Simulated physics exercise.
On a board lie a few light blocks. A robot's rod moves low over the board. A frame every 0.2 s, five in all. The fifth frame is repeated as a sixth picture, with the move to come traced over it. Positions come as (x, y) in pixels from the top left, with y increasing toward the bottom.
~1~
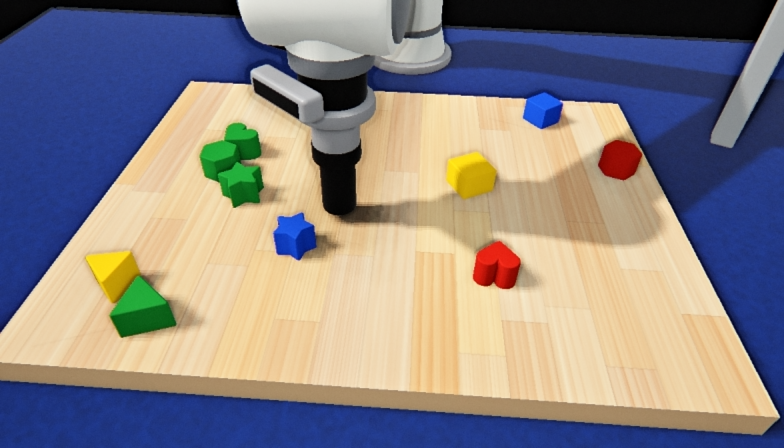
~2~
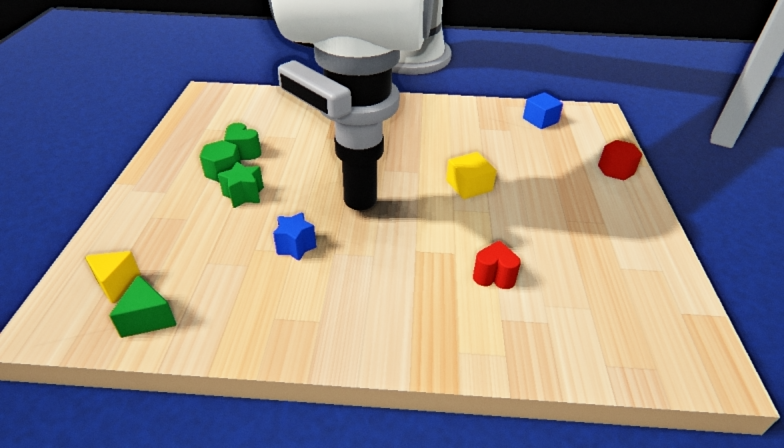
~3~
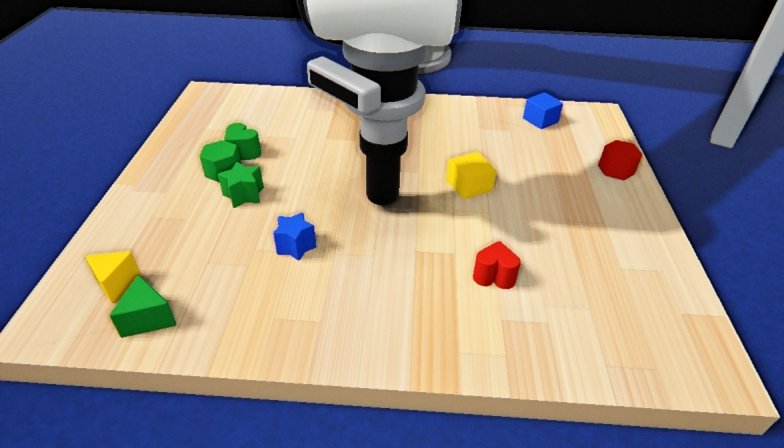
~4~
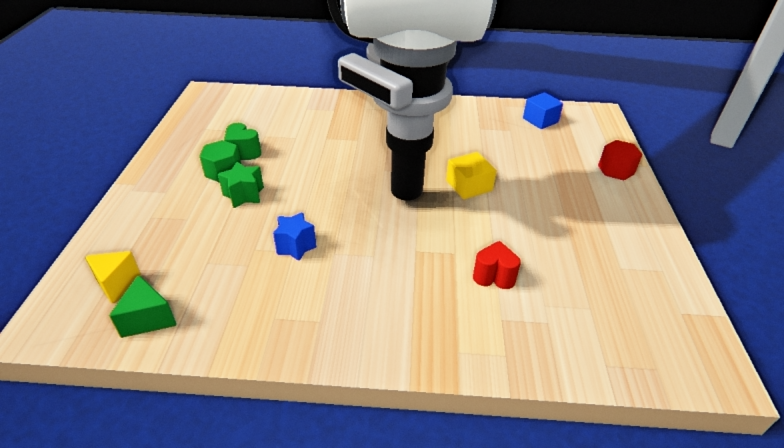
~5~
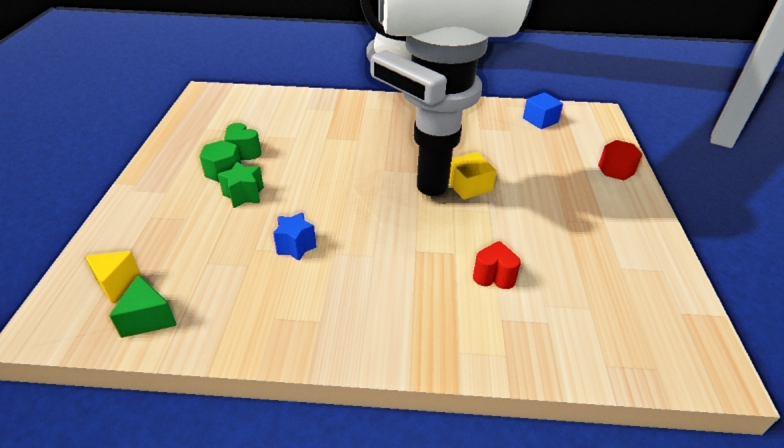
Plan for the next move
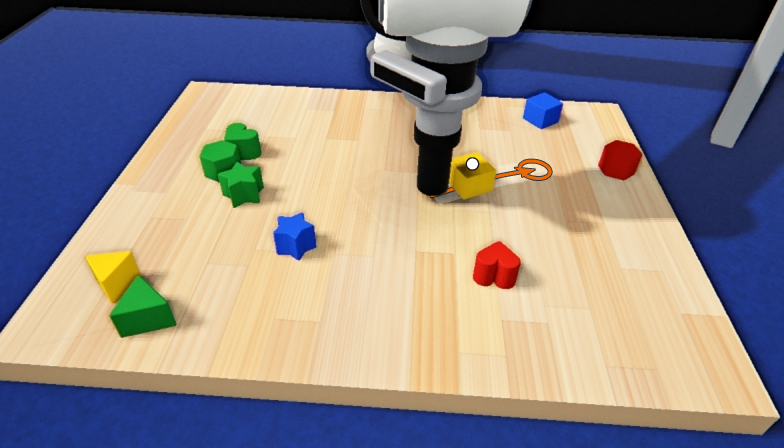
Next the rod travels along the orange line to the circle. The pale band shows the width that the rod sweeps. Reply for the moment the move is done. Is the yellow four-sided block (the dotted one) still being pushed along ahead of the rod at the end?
Short answer: Yes.
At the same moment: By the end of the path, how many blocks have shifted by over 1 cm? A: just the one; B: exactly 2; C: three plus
A - just the one.
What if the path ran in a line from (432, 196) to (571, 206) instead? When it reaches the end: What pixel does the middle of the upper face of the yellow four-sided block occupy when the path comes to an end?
The centre of its top face lies at (494, 158).
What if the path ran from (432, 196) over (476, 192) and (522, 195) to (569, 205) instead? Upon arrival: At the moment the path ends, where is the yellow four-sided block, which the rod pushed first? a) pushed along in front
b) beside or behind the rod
b.
The line goes from (432, 196) over (483, 180) to (535, 170); the dot is on the yellow four-sided block.
What follows on the original path. One third of the way, rod at (468, 177); yellow four-sided block at (499, 157).
Two thirds of the way, rod at (502, 168); yellow four-sided block at (533, 149).
At the end, rod at (537, 162); yellow four-sided block at (566, 142).
